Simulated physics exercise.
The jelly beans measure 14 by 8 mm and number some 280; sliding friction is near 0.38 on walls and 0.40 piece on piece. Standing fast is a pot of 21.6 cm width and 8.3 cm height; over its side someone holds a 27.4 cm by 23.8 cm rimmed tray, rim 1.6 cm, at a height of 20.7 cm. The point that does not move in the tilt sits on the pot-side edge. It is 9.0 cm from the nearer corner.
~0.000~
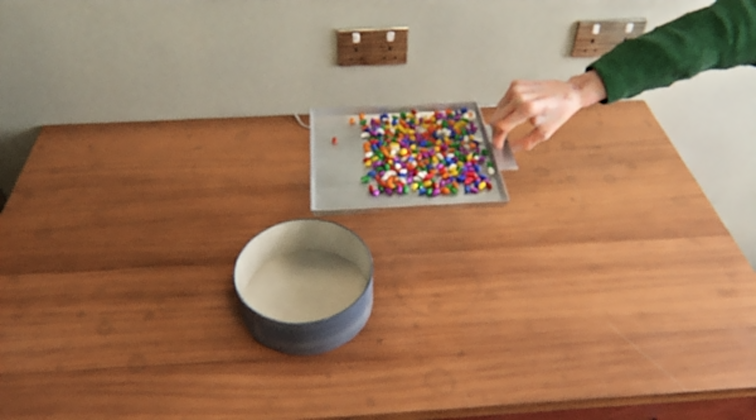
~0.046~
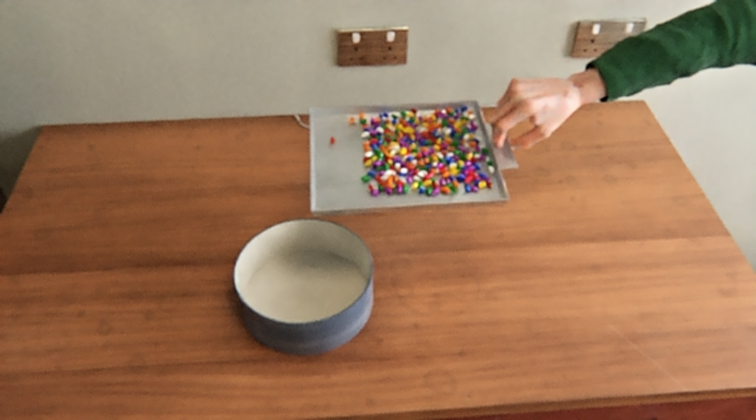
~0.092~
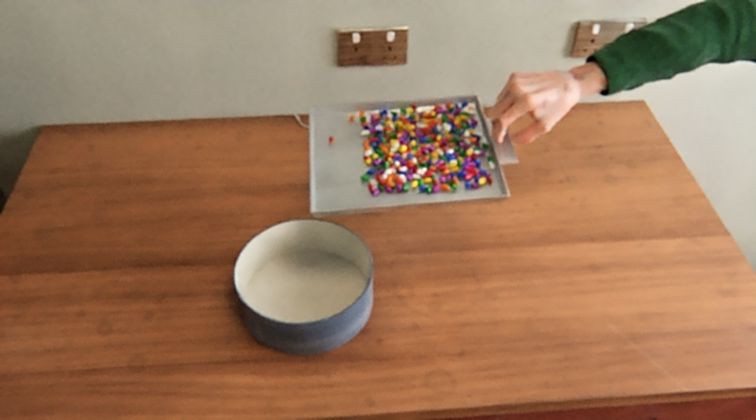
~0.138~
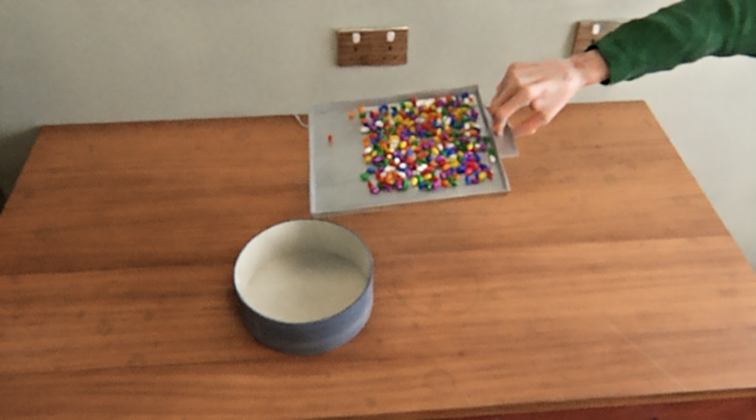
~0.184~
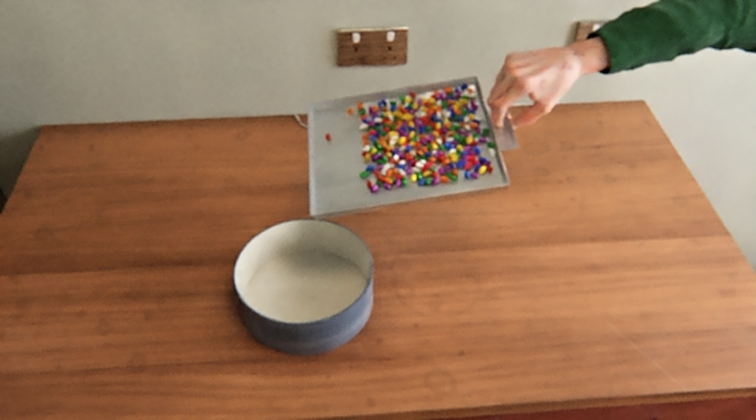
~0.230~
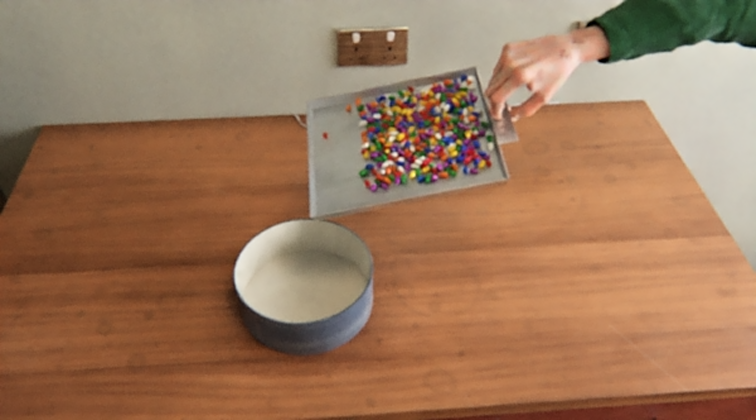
In this clip, a hand in a green sleeve grips a clear rimmed tray of multicoloured jelly beans above a wooden table, beside a round grey-blue pot, then raises the tray's right side, gradually tilting it toward the left.
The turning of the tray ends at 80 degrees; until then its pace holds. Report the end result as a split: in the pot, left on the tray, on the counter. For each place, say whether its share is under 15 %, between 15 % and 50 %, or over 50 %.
One by one: Pot: Will likely be high; tray: Will likely be low; counter: Will likely be low.
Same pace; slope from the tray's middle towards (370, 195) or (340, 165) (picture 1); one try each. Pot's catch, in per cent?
First try: Around 95 percent; second try: Around 40 percent.
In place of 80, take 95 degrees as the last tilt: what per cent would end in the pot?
I'd say close to 100 percent.
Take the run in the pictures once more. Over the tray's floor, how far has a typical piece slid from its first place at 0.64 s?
Displacement on the tray: Roughly 10 cm.
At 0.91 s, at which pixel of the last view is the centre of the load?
I reckon close to (299, 234).
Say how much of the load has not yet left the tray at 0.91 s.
Roughly 40 percent of the load, I'd say.
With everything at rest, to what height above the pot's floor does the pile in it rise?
Some 2.0 cm above the floor.
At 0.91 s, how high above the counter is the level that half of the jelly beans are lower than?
Roughly 16 centimetres, give or take.
Then, at 0.64 s, tilt 46 degrees; the tray holds 100 %, the pot 0 %.
After 0.91 s, tilt 67 degrees; the tray holds 40 %, the pot 30 %.
After 1.28 s, tilt 80 degrees; the tray holds 10 %, the pot 85 %.
By 2.1 s all is still; pot 100 %, tray 0 %, counter 0 %.
